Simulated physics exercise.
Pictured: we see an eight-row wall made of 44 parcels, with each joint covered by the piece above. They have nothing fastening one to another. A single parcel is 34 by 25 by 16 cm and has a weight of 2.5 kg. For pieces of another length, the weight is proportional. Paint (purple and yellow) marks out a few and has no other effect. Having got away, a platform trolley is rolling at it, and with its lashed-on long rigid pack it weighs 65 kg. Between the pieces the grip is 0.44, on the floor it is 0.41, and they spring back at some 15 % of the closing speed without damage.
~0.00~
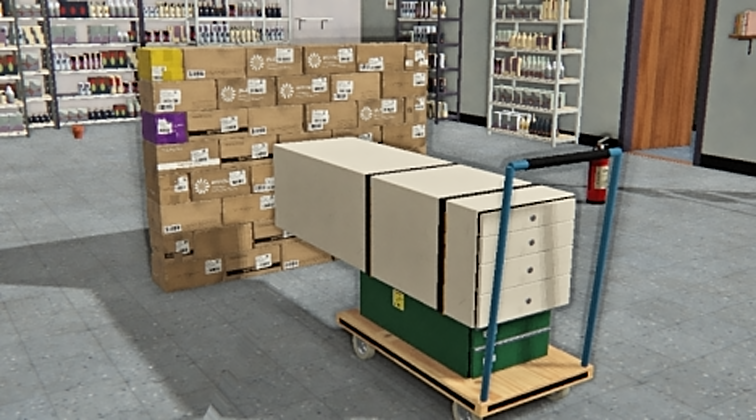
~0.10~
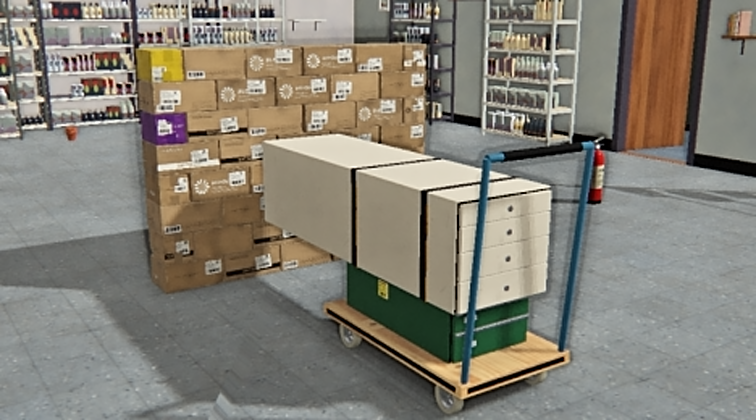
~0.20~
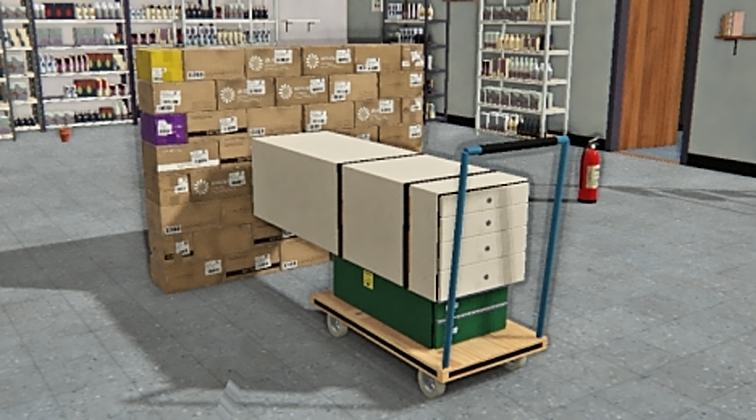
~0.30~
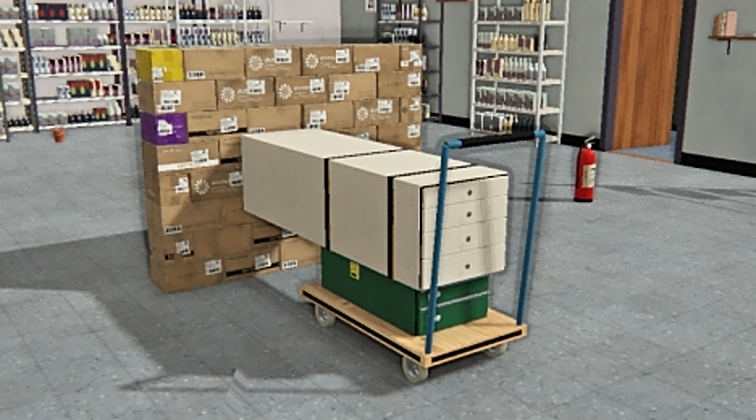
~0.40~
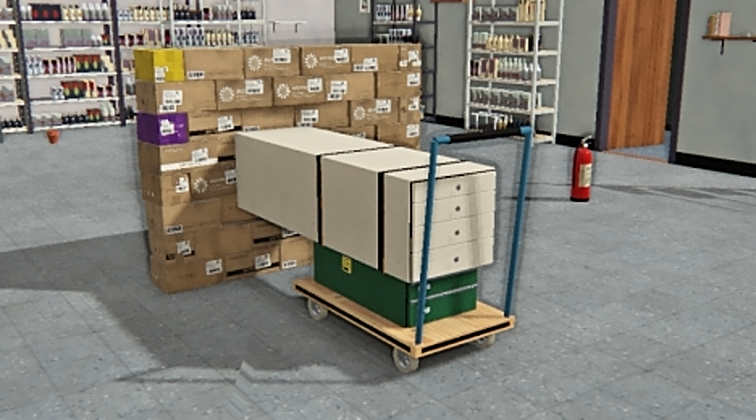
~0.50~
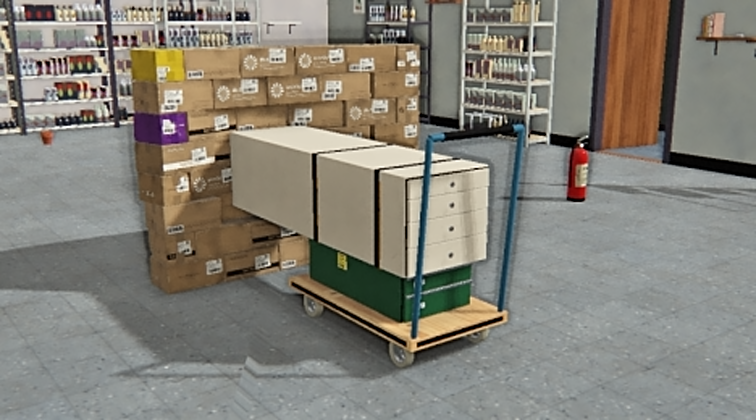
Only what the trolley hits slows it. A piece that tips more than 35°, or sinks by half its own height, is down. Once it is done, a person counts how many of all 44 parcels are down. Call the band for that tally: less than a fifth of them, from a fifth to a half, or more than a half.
The tally is more than a half of them.
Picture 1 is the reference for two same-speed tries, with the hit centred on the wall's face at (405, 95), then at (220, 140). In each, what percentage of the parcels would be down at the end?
40 then 50 %.
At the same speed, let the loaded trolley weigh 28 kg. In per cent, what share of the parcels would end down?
I'd put it near 0 in a hundred.
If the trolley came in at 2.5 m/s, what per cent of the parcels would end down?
I'd expect something near 60 per cent to go down.
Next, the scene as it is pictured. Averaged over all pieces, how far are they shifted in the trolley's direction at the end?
85 cm or so.
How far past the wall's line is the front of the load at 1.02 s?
Some 20 centimetres.
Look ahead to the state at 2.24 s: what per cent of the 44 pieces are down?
80 %.
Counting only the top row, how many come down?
6.
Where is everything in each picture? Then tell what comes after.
In the first picture (places mark the middle of the side facing us; the camera moves round a little), load (279, 171) 42 cm short of the wall; yellow parcel (167, 65); purple parcel (171, 129); nothing disturbed.
The second picture shows load (268, 167) 28 cm short of the wall; purple parcel (171, 129).
The third picture shows load (257, 163) 15 cm short of the wall; purple parcel (171, 130).
The fourth picture shows load (246, 159) 16 mm short of the wall; yellow parcel (167, 66).
The fifth picture shows load (240, 157) 7 cm into the wall's line; purple parcel (173, 129); 15 disturbed, none down.
The sixth picture shows load (235, 156) 13 cm into the wall's line; purple parcel (174, 129) shifted 23 mm; yellow parcel (171, 66) shifted 17 mm; 25 disturbed, none down.
After 1.02 s, load 19 cm past the wall's line, stopped; none of the 44 parcels down, 41 disturbed; yellow parcel leaning 8°; purple parcel leaning 8°.
After 1.64 s, load 19 cm past the wall's line, stopped; 8 of the 44 parcels down; purple parcel leaning 27°, 51 mm lower; yellow parcel leaning 27°, 8 cm lower.
After 1.94 s, load 19 cm past the wall's line, stopped; 36 of the 44 parcels down; yellow parcel leaning 61°, 54 cm lower; purple parcel leaning 60°, 40 cm lower.
After 2.24 s, load 19 cm past the wall's line, stopped; 36 of the 44 parcels down; purple parcel on its side; yellow parcel on its side.
At rest (3.7 s), load 19 cm past the wall's line, stopped; 36 of the 44 parcels down; purple parcel on its side; yellow parcel on its side. That is 82 per cent. As the last picture would show them, middles, purple parcel near (97, 212), yellow parcel near (62, 196).
